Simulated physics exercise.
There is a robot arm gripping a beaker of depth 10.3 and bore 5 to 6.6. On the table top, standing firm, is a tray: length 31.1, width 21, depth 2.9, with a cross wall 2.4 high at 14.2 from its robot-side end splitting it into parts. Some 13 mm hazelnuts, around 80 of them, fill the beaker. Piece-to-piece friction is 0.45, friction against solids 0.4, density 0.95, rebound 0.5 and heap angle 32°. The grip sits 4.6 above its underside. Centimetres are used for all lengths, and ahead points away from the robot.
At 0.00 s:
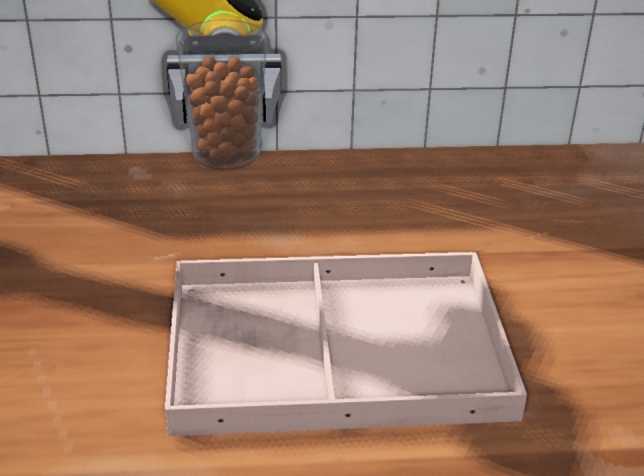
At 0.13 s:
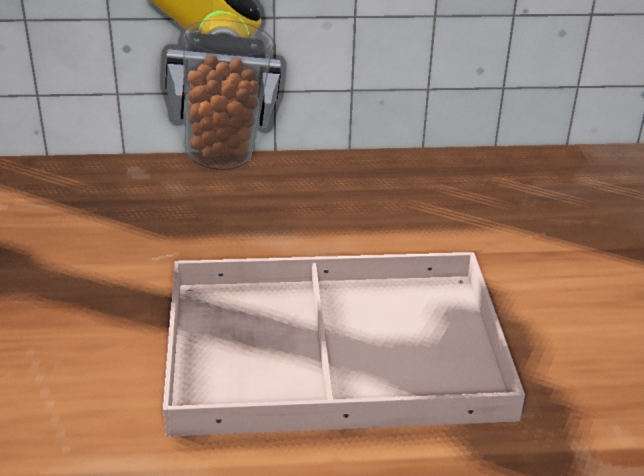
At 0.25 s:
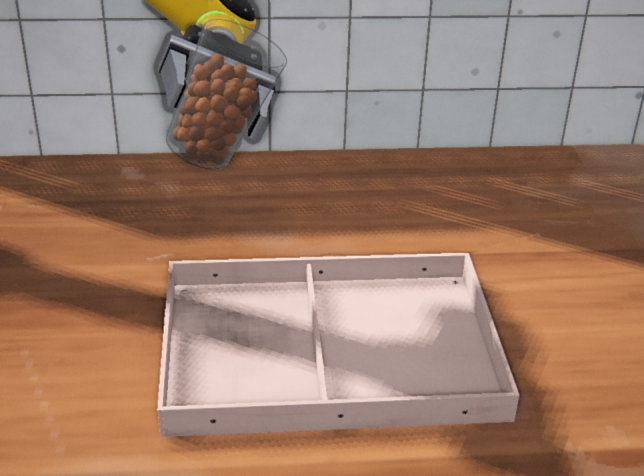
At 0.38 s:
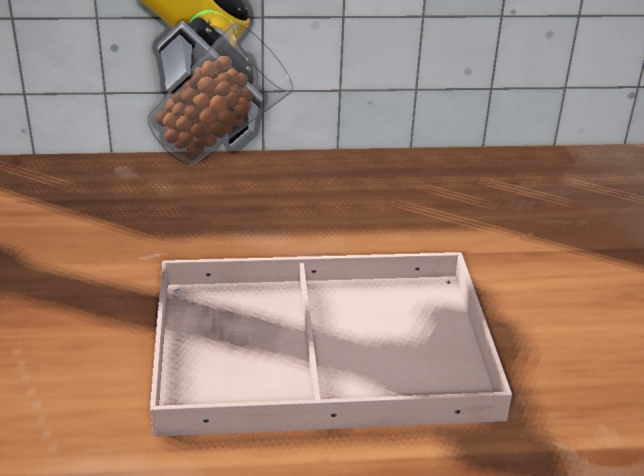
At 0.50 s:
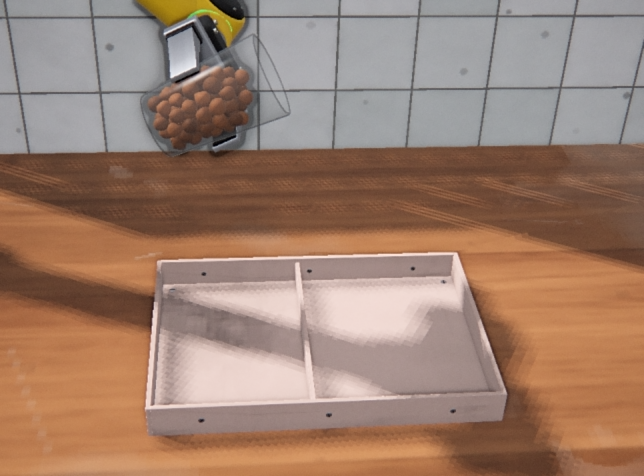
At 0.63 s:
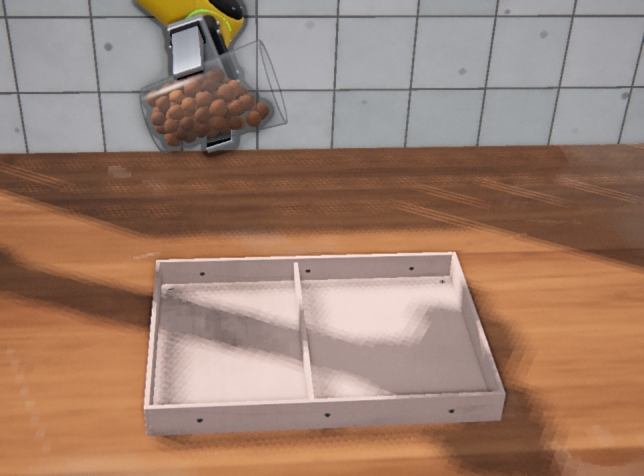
A yellow robot arm held a clear beaker of small brown balls upright above a divided white tray on a wooden table, then steadily tilted it far over while the balls shifted inside.
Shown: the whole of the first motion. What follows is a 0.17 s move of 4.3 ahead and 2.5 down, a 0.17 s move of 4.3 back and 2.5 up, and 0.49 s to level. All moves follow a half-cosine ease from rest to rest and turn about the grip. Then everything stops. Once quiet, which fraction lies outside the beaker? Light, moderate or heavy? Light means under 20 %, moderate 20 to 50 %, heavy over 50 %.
Light.
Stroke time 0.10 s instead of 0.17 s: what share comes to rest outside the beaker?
That would give around 15 per cent.
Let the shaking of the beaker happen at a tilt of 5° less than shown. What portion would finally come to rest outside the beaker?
Estimate: Around 0 per cent.
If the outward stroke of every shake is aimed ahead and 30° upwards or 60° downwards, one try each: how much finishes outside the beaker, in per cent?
10 and 0 %.
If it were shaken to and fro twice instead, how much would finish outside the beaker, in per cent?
Expected share: About 5 %.
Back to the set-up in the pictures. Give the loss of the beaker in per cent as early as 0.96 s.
Share gone: Around 0 %.
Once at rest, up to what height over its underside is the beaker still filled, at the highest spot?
Around 9.0 cm above the underside.
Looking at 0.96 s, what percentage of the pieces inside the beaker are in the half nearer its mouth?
Estimate: Around 40 %.
After 0.96 s, tilted 71° forward, highest piece 29 above the table; 76 in the beaker, 1 in flight or on a rim.
After 1.29 s, tilted 18° forward, highest piece 31 above the table; 76 in the beaker, 1 in the robot-side part.
After 1.66 s, level, highest piece 32 above the table; 76 in the beaker, 1 in the robot-side part.
After 2.71 s, level, highest piece 32 above the table; 76 in the beaker, 1 in the robot-side part.
At rest, 76 in the beaker, 1 in the robot-side part. That is 1 % outside the beaker.
